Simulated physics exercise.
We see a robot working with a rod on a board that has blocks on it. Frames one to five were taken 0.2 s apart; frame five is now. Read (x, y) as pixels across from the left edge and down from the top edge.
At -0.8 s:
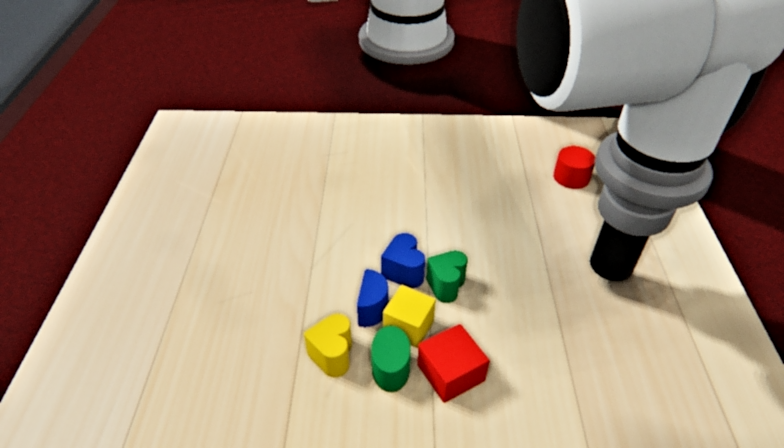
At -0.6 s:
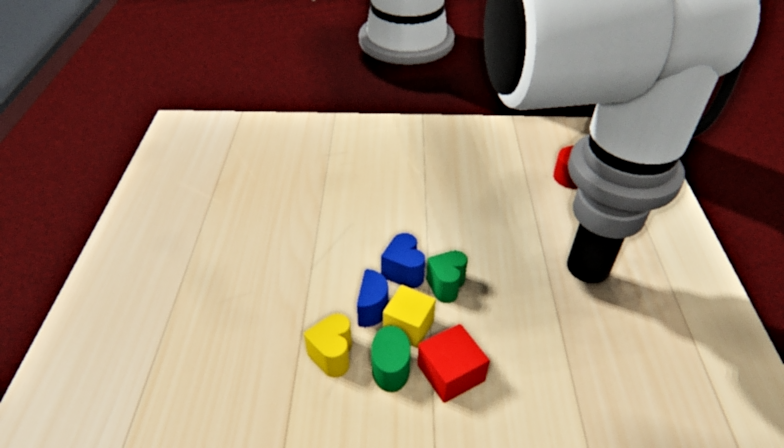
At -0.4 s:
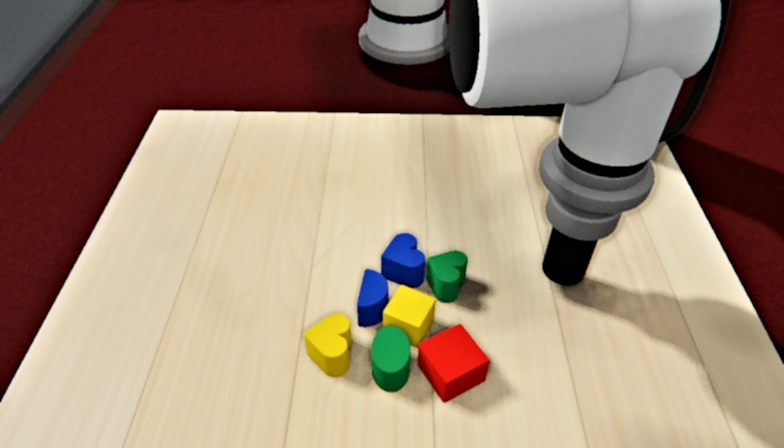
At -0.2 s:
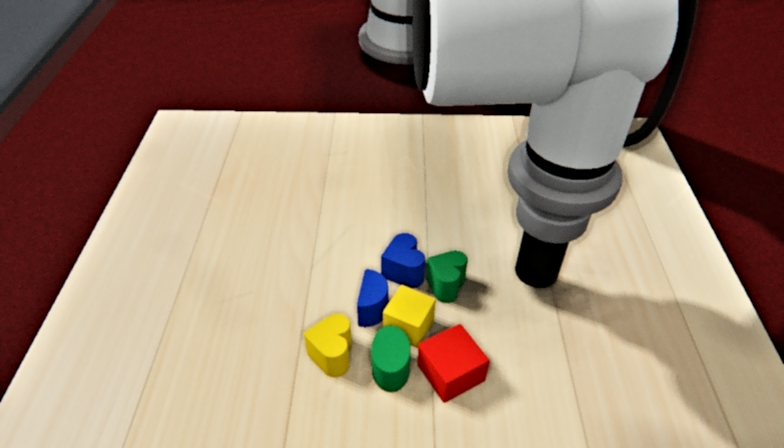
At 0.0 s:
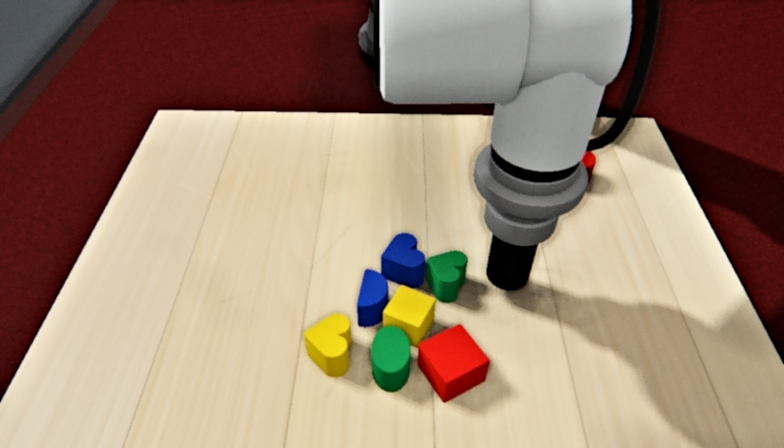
The clip opens on a light wooden board with a cluster of red, yellow, green and blue blocks near its middle, and a robot arm holding a black rod to their right. The arm moves the rod steadily left across the board, close to the green heart, while the blocks stay still.
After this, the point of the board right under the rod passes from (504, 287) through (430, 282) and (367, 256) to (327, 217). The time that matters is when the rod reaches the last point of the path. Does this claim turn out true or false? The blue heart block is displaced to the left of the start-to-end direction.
The statement is correct.
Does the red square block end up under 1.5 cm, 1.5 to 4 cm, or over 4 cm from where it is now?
It travels less than 1.5 cm.
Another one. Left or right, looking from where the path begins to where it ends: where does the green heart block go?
To the left.
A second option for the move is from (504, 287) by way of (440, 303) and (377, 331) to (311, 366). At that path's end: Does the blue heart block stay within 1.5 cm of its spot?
Short answer: No.
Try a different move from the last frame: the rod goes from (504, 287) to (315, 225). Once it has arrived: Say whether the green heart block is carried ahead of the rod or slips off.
It falls back or aside.
The first path, step by step. One third of the way, rod at (431, 269); blue heart block at (373, 248), turned 55° clockwise; green heart block at (397, 266), turned 40° anticlockwise.
Two thirds of the way, rod at (366, 243); blue D-shaped block at (362, 288), turned 35° anticlockwise; blue heart block at (321, 236), turned 60° clockwise; green heart block at (345, 256), turned 80° anticlockwise.
At the end, rod at (326, 204); blue D-shaped block at (362, 288), turned 35° anticlockwise; blue heart block at (307, 230); yellow square block still; green heart block at (344, 256), turned 80° anticlockwise; red square block still.
